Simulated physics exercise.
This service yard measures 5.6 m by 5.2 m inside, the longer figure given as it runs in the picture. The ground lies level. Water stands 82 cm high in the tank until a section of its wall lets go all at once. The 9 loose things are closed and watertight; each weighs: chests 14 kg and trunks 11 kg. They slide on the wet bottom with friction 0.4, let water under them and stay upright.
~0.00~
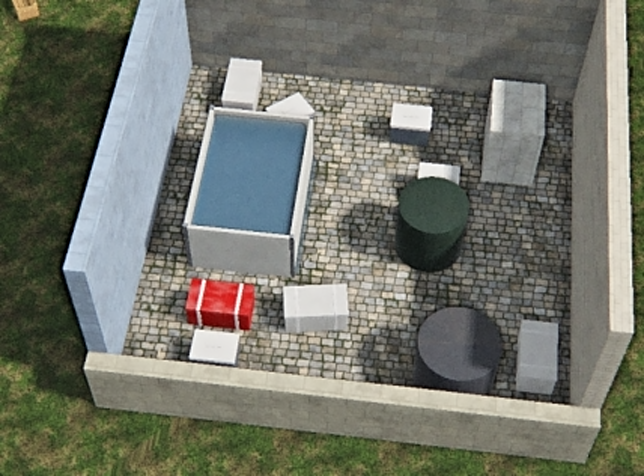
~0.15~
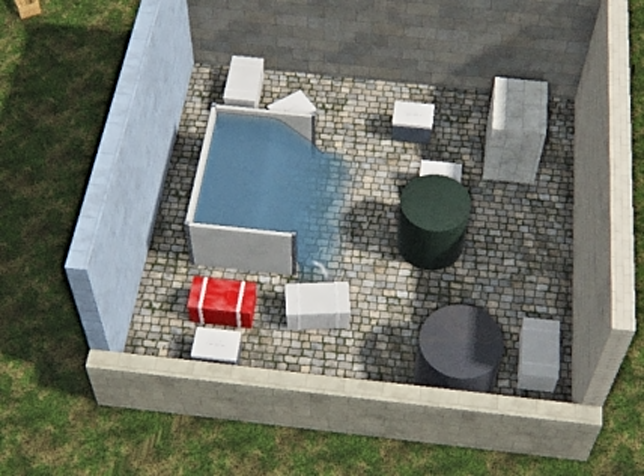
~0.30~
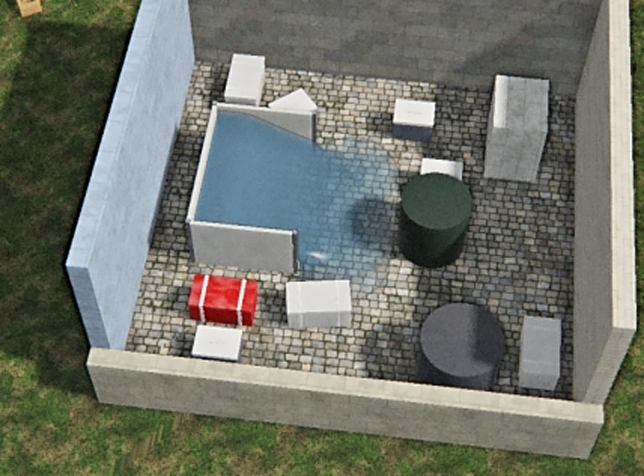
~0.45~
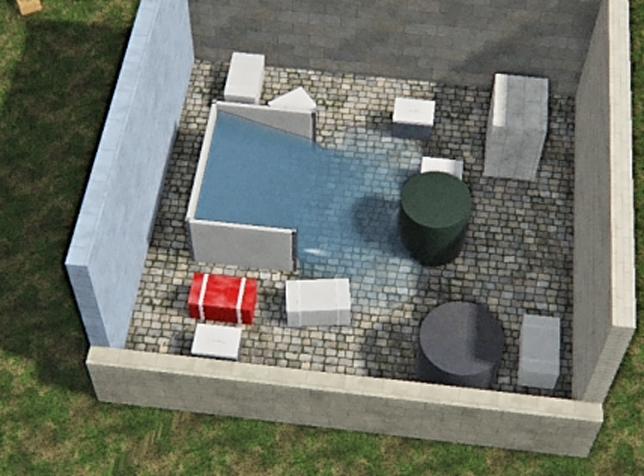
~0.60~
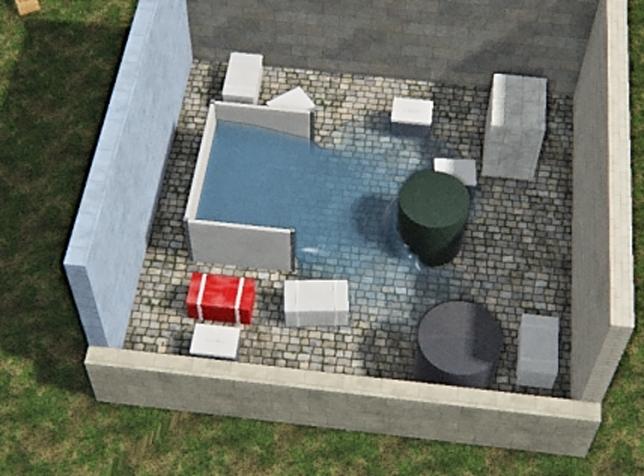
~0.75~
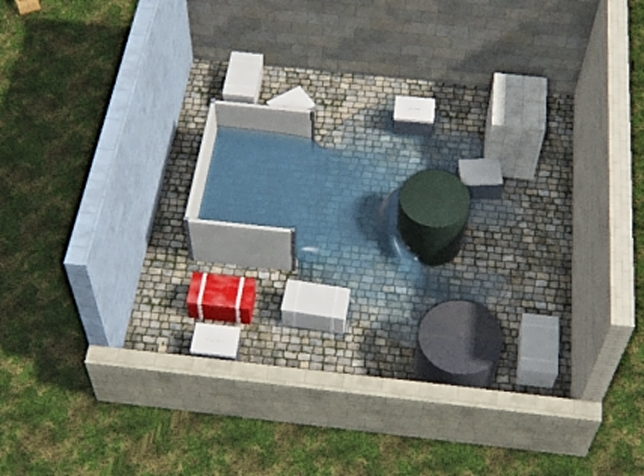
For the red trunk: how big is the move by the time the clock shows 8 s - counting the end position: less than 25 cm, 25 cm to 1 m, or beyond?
The red trunk moves a short way.
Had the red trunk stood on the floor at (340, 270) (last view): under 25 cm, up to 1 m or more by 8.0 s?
It gets carried off.
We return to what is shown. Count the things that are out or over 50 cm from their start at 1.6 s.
2 of them.
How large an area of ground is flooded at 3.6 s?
Some 25 m2.
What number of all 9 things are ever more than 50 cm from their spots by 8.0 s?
I count 9.
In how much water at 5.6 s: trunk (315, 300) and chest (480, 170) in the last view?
Roughly 6 and 8 cm.
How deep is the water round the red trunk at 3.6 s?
Roughly 2 cm.
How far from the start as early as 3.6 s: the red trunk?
Roughly 20 cm by then.
After 1.6 s the red trunk is near (221, 290), 0.0 m from its start, aground; 2 afloat.
After 3.6 s the red trunk is near (223, 275), 0.2 m from its start, aground; 4 afloat.
After 5.6 s the red trunk is near (193, 258), 0.6 m from its start, afloat; 8 afloat.
After 8.0 s the red trunk is near (184, 255), 0.7 m from its start, afloat; 9 afloat.
